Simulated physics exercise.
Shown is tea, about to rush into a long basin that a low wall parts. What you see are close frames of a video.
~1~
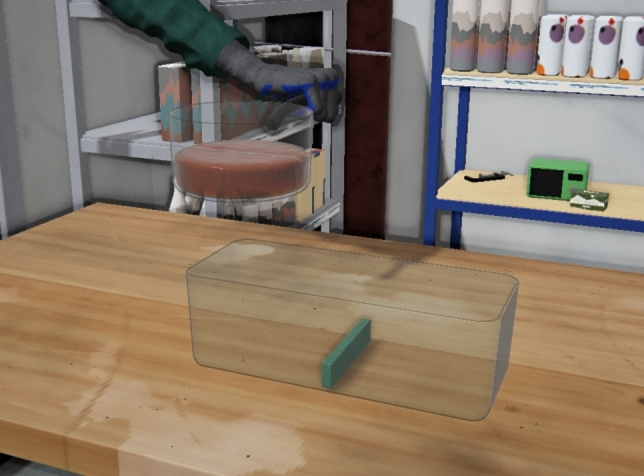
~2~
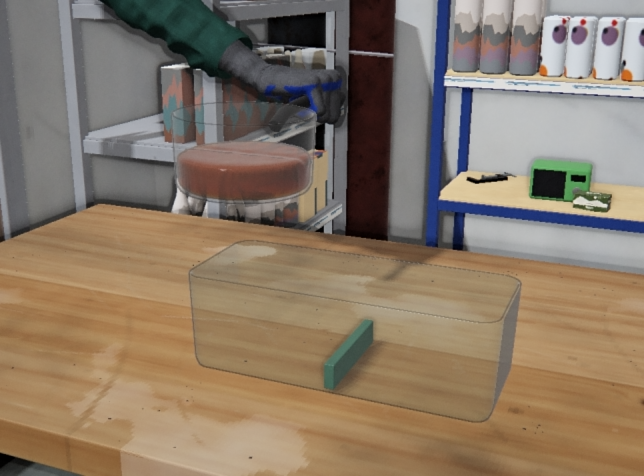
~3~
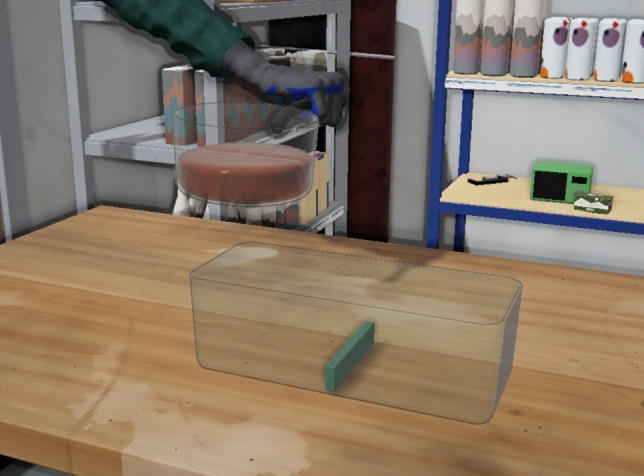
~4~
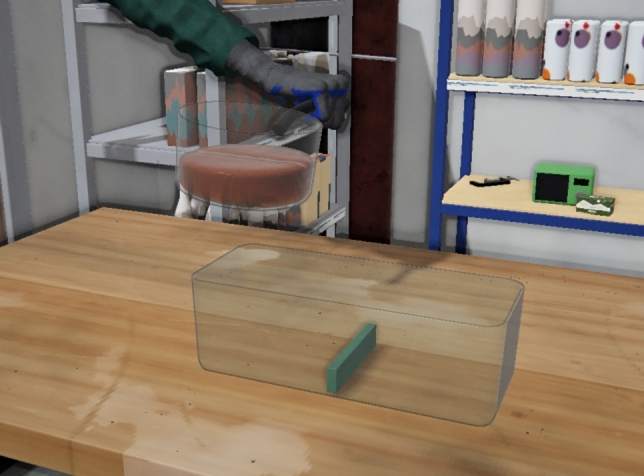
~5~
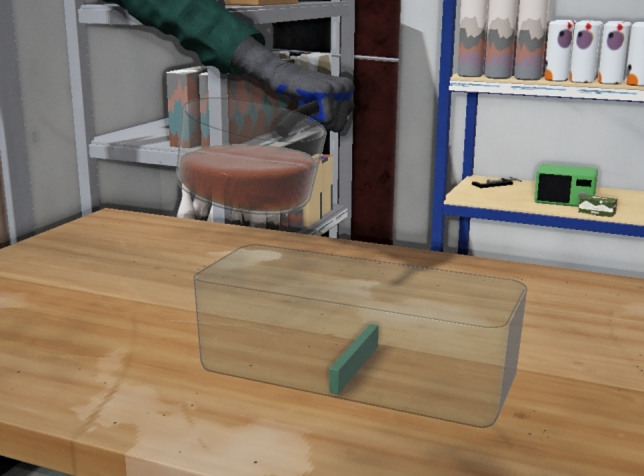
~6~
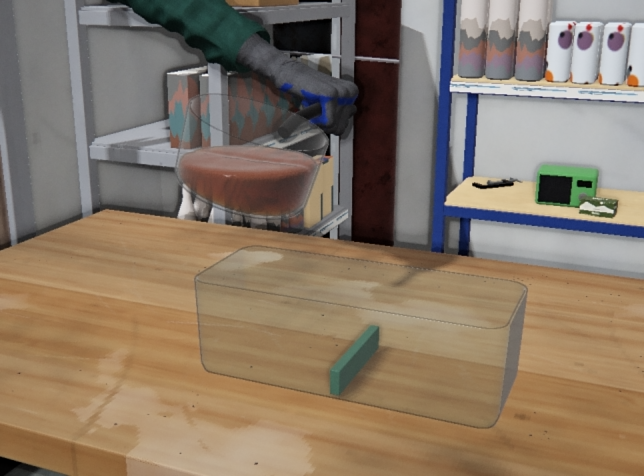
At first, a gloved hand in a green sleeve is beside a clear, round container of reddish-brown liquid, level behind a see-through basin with a low green wall on a wooden table. Then the container tilts gradually to the right, its right rim lowering, while the basin stays empty.
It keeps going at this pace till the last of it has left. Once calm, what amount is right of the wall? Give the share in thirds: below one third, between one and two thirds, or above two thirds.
A third to two thirds.
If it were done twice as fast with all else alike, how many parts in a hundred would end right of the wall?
It comes to about 30 per cent.
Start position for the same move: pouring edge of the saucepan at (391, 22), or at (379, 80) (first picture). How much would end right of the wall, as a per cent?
90 %, 90 %.
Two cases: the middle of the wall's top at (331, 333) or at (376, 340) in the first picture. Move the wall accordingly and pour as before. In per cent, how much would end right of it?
About 70 per cent, then about 5 per cent.
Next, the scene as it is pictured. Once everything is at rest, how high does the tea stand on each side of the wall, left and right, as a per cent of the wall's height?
Left 60 %, right 40 %.
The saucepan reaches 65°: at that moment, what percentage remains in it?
Roughly 75 percent remains at that point.
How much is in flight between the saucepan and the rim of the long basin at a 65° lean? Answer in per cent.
About 20 per cent.
A moment on, the saucepan is tipped part way and 75 per cent is still to pour, 3 is left of the wall and 1 right of it.
Next, the saucepan is tipped on its side and 26 per cent is still to pour, 22 is left of the wall and 37 right of it.
Then the saucepan is tipped on its side and 6 per cent is still to pour, 48 is left of the wall and 42 right of it.
Later the saucepan is tipped on its side and 1 per cent is still to pour, 54 is left of the wall and 43 right of it.
At rest 56 per cent lies left of the wall, 43 right of it and 1 outside.
